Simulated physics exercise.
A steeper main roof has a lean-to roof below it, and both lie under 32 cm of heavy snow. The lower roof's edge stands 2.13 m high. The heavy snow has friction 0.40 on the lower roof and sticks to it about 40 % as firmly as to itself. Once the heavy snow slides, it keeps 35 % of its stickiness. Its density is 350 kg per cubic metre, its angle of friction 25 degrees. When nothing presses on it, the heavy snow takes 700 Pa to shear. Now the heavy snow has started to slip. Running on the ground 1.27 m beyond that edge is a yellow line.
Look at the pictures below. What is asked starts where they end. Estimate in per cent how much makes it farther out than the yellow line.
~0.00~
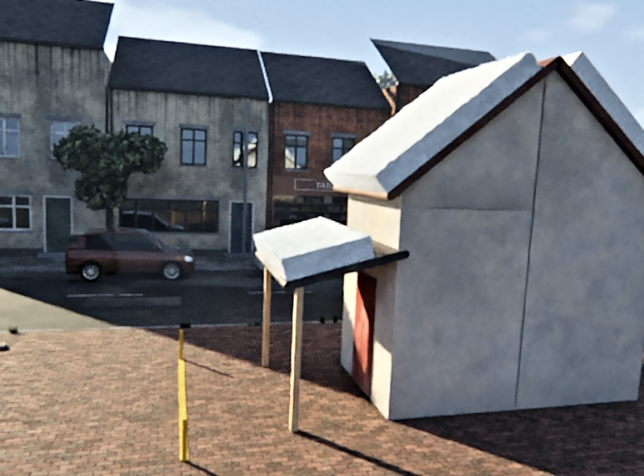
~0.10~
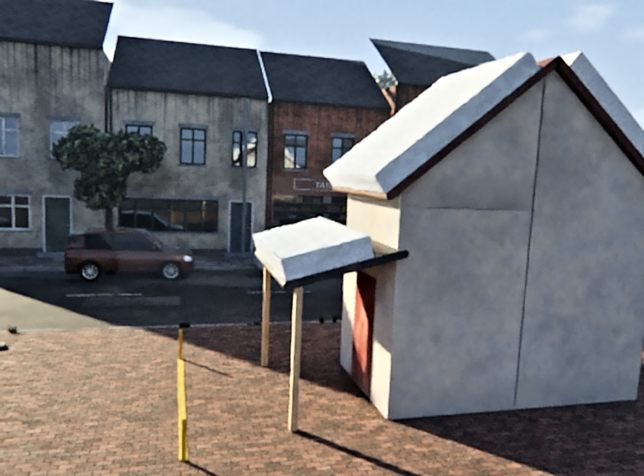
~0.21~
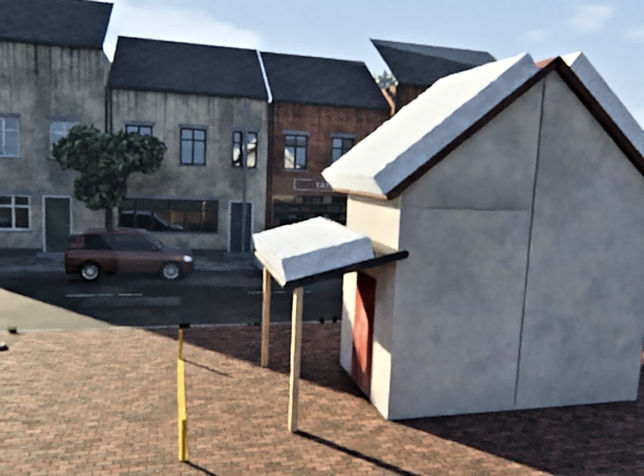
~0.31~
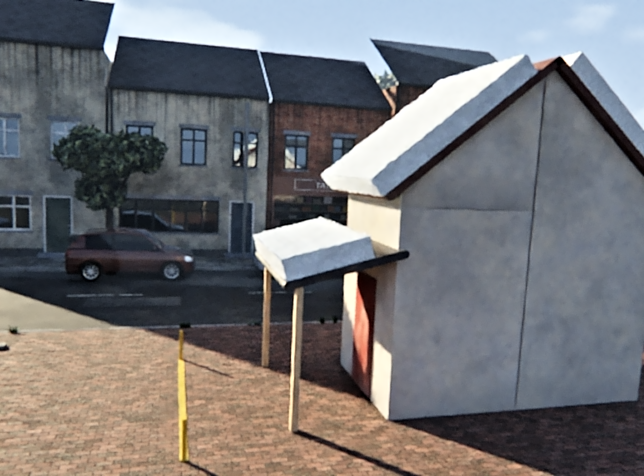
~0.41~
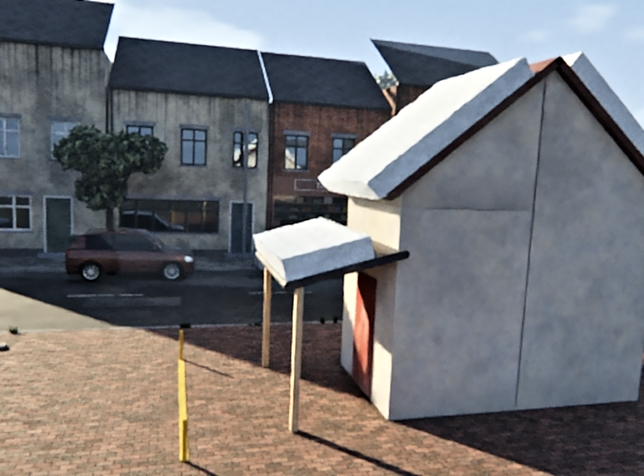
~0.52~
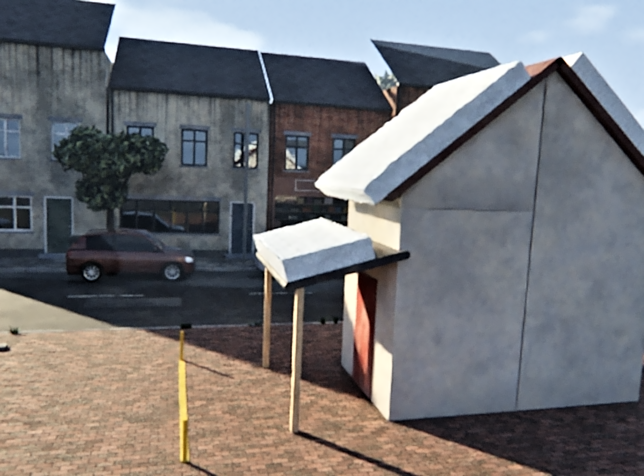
Roughly 25 per cent makes it past the line.
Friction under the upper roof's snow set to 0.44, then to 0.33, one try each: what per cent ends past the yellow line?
Roughly 35 per cent first, roughly 45 per cent second.
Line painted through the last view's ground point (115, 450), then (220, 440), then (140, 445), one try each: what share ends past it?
Roughly 7 %, then 40 %, then 12 %.
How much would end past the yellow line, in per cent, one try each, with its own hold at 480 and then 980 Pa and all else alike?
Respectively 40 % and 14 %.
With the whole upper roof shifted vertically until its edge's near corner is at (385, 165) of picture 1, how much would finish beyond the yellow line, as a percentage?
Result: Near 45 %.
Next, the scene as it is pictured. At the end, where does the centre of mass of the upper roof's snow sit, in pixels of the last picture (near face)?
Somewhere about (237, 369), I'd say.
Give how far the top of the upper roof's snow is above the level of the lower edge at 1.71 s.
Some 1.8 m.
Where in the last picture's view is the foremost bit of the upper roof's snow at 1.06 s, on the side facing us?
You'll find it somewhere near (333, 233) on the near face.
After 1.06 s, none is below the lower edge and 0 % is past the line.
After 1.71 s, none is below the lower edge and 0 % is past the line.
After 2.35 s, 29 % is below the lower edge and 2 % is past the line.
After 3.00 s, 58 % is below the lower edge and 23 % is past the line.
After 4.20 s, 64 % is below the lower edge and 25 % is past the line.
